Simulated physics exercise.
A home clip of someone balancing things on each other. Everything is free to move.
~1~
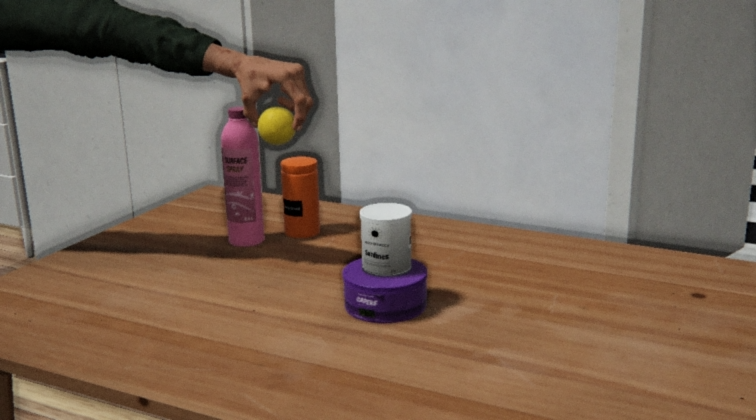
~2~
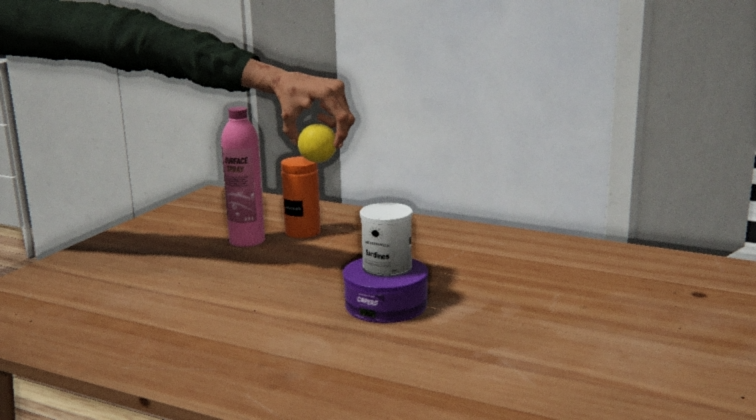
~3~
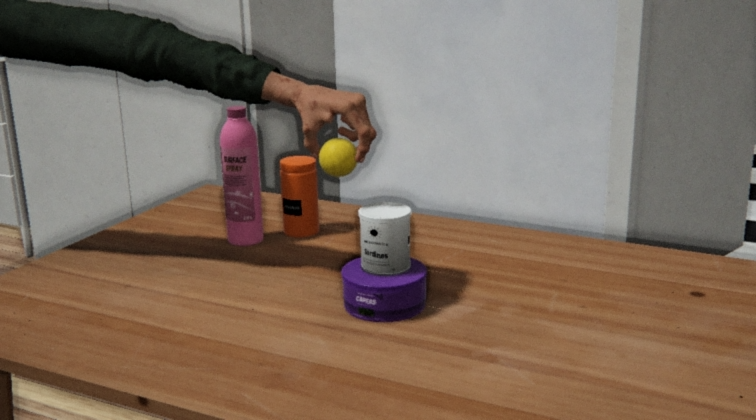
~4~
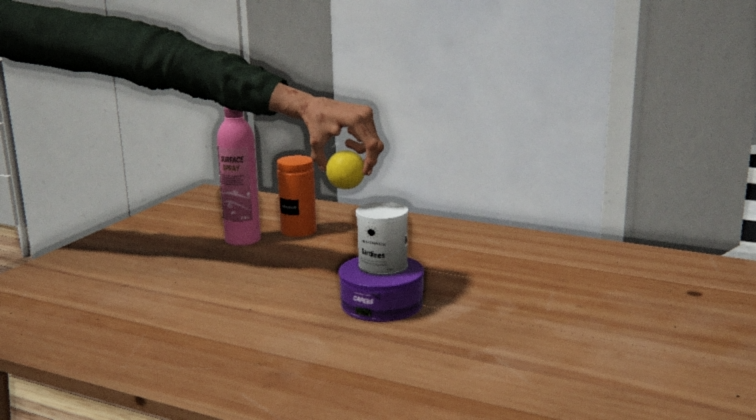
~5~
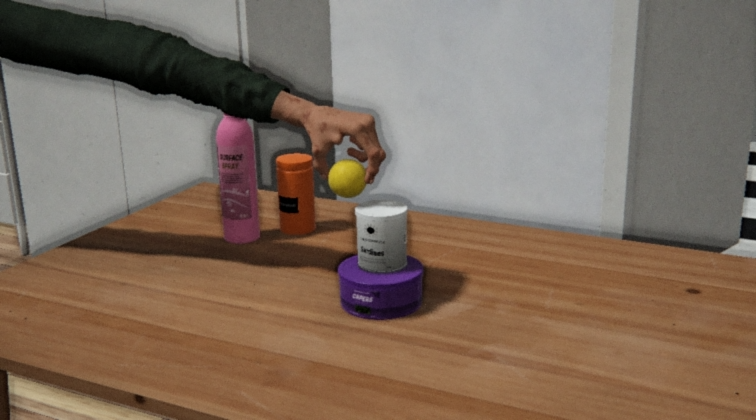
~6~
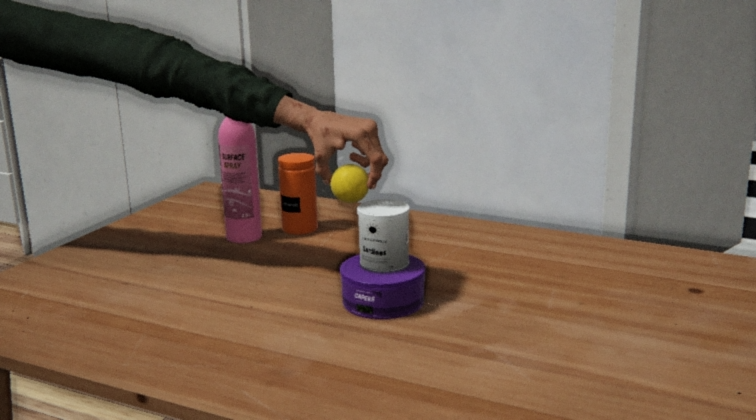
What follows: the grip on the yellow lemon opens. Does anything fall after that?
Outcome: The pile gives way.
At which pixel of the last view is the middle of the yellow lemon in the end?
At about (321, 270).
Then, 0.30 s past the last view, yellow lemon now fallen.
Then, 0.40 s past the last view, things are still on the move.
Finally, fallen, yellow lemon; the other 4 still in place. Final places as the last picture's camera would see them, yellow lemon near (321, 270). The pile loses its balance.
